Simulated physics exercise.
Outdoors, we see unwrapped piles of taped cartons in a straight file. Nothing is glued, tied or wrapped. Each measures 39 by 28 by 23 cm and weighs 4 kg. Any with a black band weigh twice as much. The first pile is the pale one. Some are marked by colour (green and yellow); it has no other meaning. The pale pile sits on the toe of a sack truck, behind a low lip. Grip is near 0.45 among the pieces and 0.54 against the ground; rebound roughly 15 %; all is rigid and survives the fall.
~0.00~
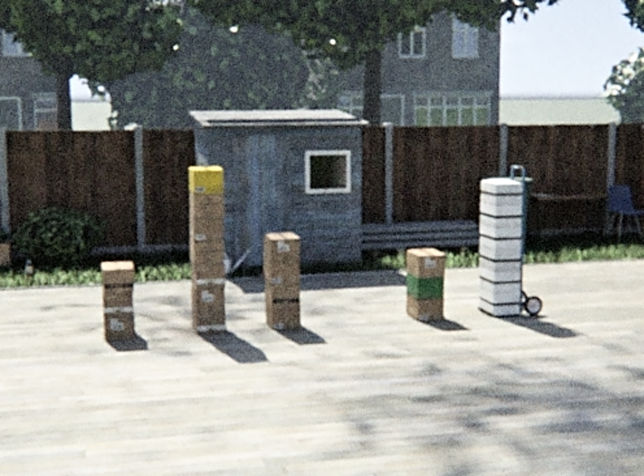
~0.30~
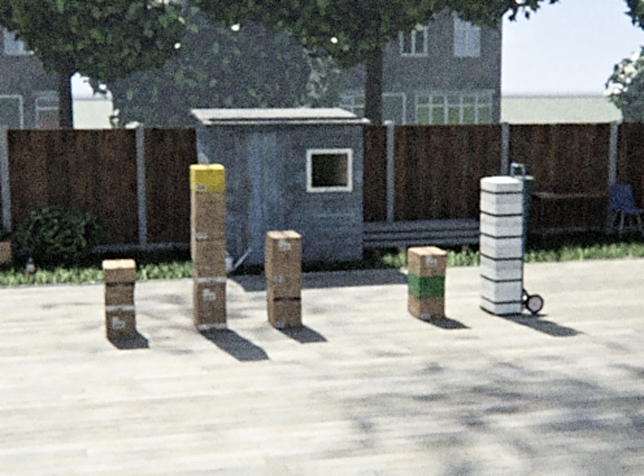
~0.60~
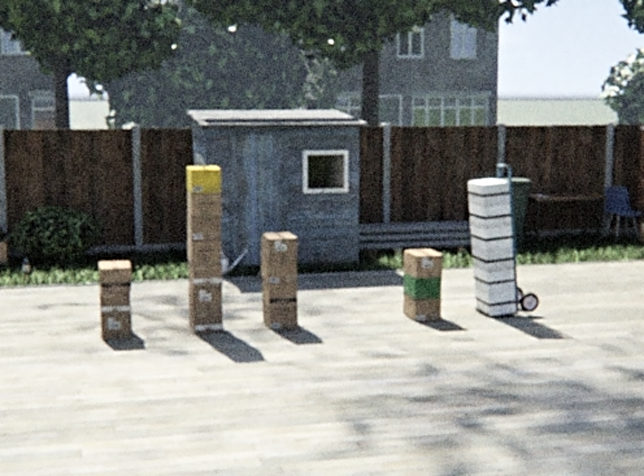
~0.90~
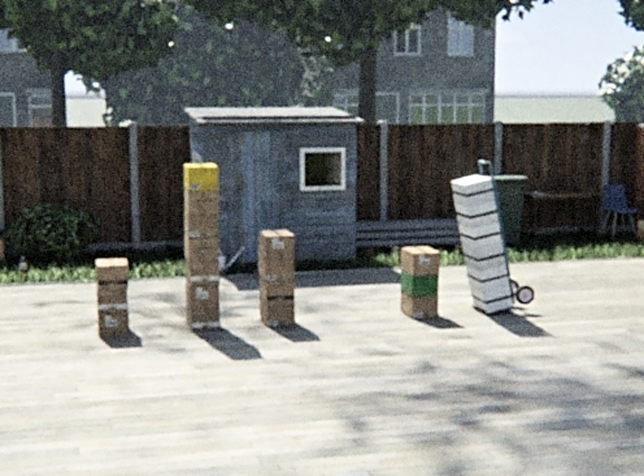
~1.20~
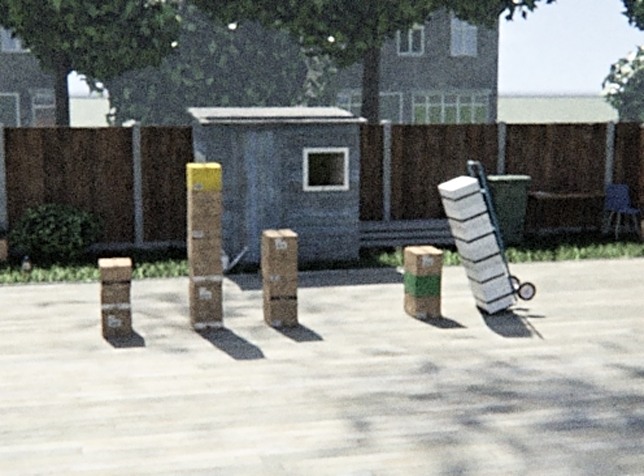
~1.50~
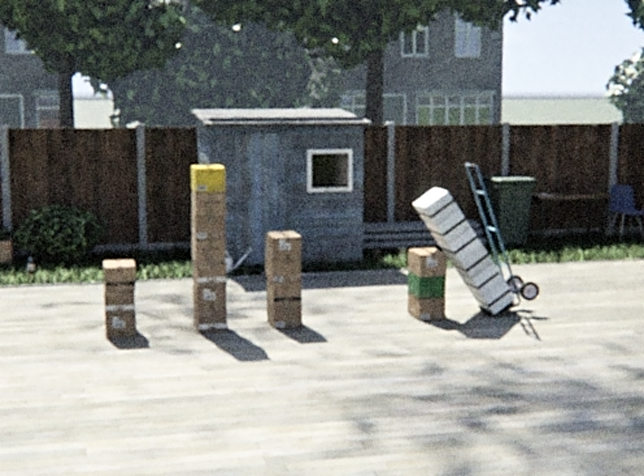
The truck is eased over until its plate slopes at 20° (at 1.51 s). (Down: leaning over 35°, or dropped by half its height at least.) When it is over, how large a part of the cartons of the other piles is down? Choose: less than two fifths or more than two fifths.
The part is fewer than two in five.
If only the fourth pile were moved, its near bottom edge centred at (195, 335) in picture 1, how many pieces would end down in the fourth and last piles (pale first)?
In that case fourth 0, last 0.
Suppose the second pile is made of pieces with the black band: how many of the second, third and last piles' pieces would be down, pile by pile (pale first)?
Then second 2, third 0, last 0.
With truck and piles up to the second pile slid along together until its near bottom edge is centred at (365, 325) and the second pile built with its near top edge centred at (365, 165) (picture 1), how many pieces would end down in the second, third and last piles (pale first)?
Then second 7, third 4, last 2.
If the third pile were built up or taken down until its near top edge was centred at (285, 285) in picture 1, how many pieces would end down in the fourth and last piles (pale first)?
Then fourth 0, last 0.
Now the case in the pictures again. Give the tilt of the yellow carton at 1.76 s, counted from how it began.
About 0°.
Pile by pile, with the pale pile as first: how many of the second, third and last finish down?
Second 2, third 0, last 0.
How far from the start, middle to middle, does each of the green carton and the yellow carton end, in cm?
About: Green 50, yellow 0.
After 1.76 s, 5 of the pale pile down; none of the 17 other cartons down, 2 disturbed; green carton shifted 27 mm.
After 2.18 s, 6 of the pale pile down; 2 of the 17 other cartons down; green carton leaning 39°.
At rest (3.1 s), 6 of the pale pile down; 2 of the 17 other cartons down; green carton on its side; yellow carton unmoved. That is 12 per cent. As the last picture would show them, middles, green carton near (388, 305), yellow carton near (208, 178).
